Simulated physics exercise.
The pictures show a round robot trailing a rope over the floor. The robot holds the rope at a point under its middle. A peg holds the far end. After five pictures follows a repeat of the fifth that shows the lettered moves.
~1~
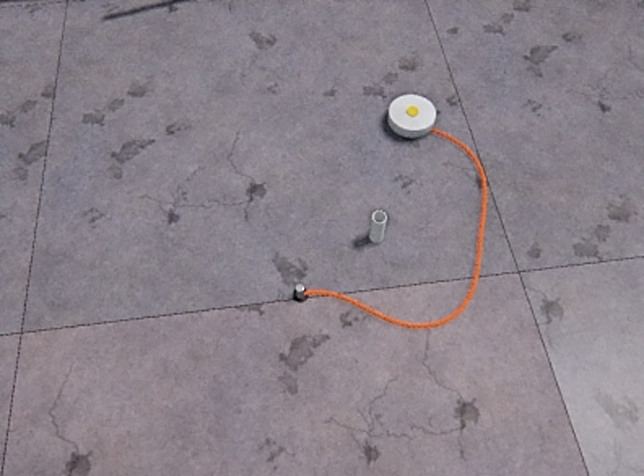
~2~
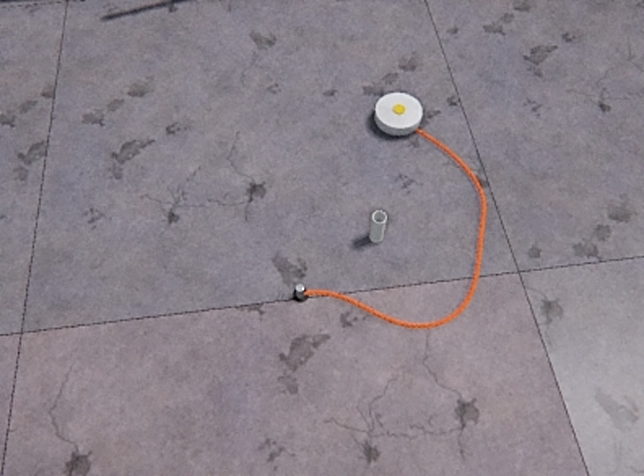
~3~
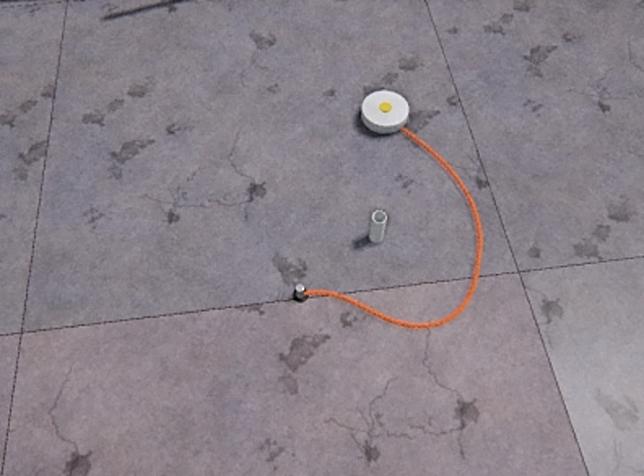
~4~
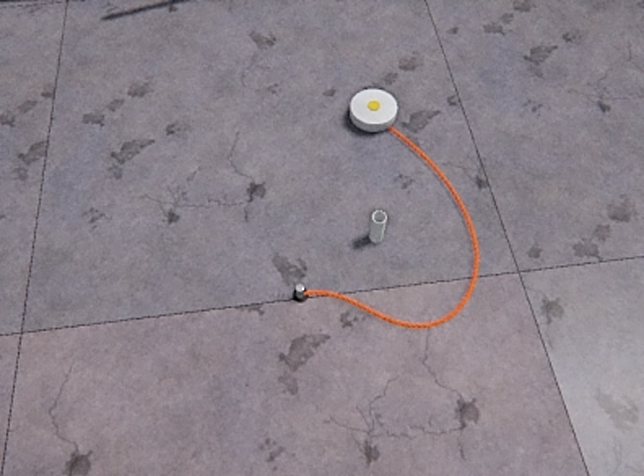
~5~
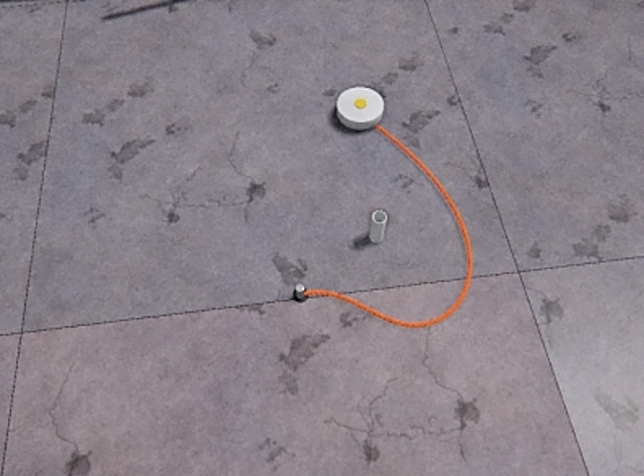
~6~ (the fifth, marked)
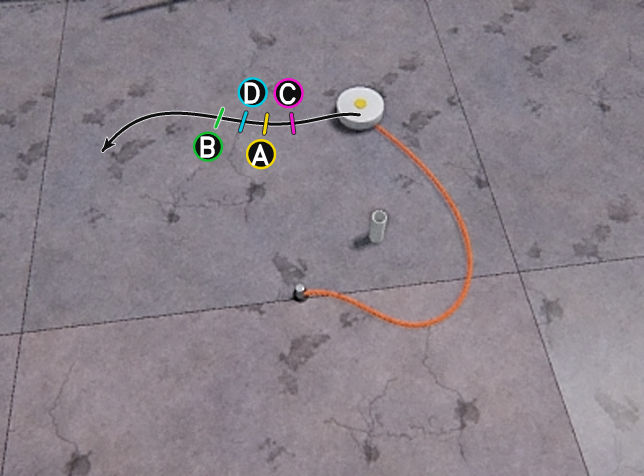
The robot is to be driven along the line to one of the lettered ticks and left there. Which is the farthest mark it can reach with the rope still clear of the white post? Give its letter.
It should halt at B.
On the marked copy, A at (266, 124); B at (219, 118); C at (293, 123); D at (243, 122); the route from (360, 115) via (225, 119) to (103, 151).
Taking B. A third of the way, robot (311, 115), middle of the rope (448, 245).
Two thirds of the way, robot (261, 118), middle of the rope (417, 231).
When it is over, robot (218, 112), middle of the rope (377, 216); nothing has been touched.
As for the rest, A is safe but short; C is safe but short; D is safe but short.
